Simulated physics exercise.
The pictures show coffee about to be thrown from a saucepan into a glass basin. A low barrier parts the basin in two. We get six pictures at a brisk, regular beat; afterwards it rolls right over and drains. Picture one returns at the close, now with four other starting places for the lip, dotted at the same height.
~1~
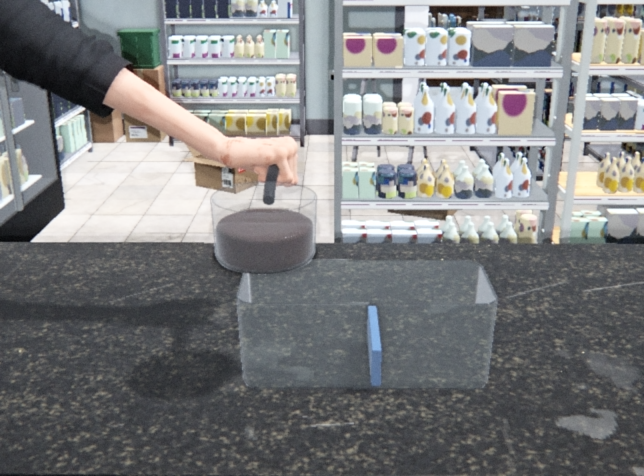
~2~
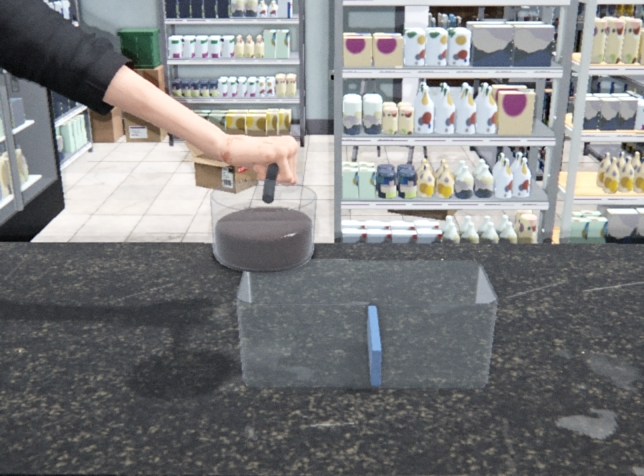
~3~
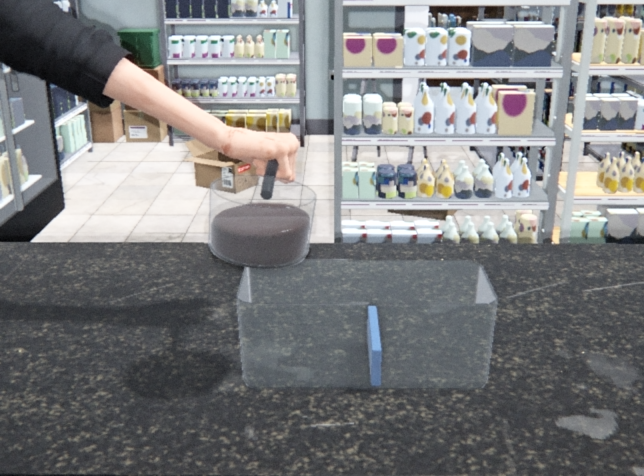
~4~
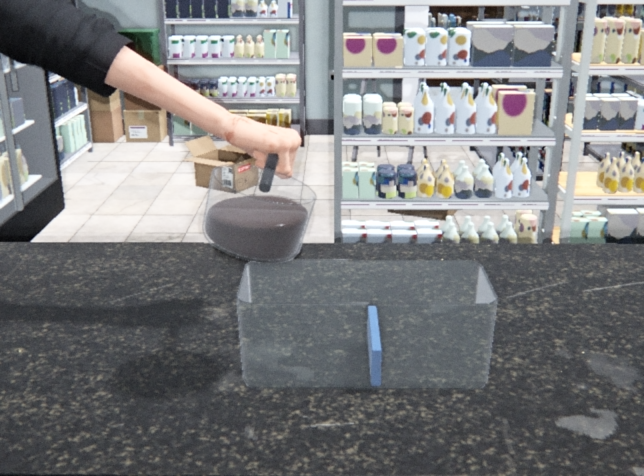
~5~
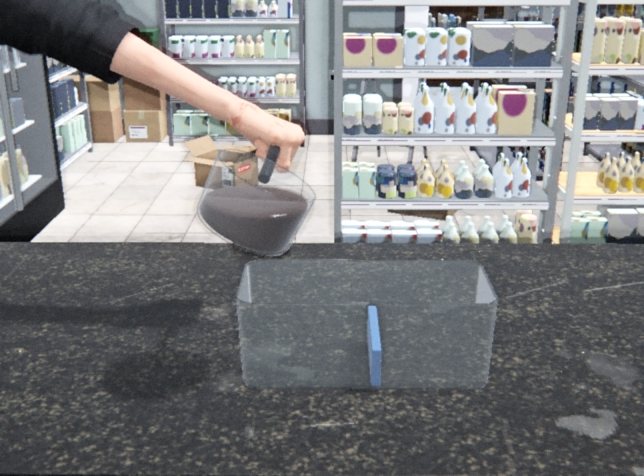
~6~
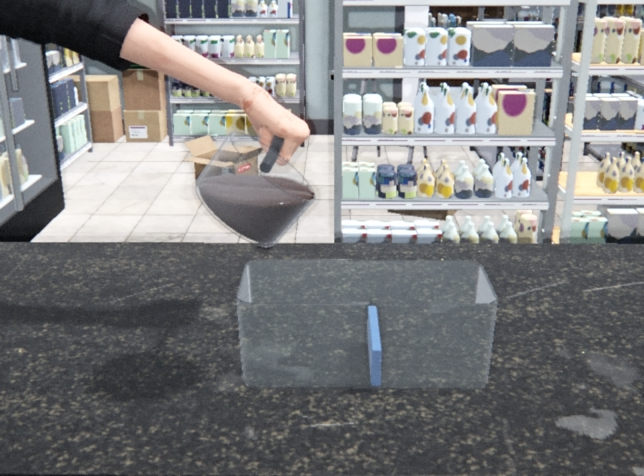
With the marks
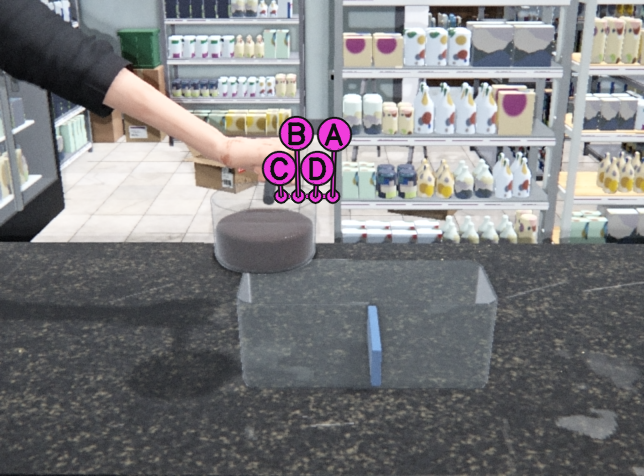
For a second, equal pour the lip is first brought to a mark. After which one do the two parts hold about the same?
Dot B does it best.
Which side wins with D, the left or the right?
The right side.
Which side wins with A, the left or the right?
The right one.
In magenta, A at (332, 196); B at (298, 196); C at (281, 196); D at (315, 196).
If A is chosen, about 6 % ends left of the wall and 94 % right of it.
If B is chosen, about 46 % ends left of the wall and 53 % right of it.
If C is chosen, about 91 % ends left of the wall and 8 % right of it.
If D is chosen, about 10 % ends left of the wall and 90 % right of it.
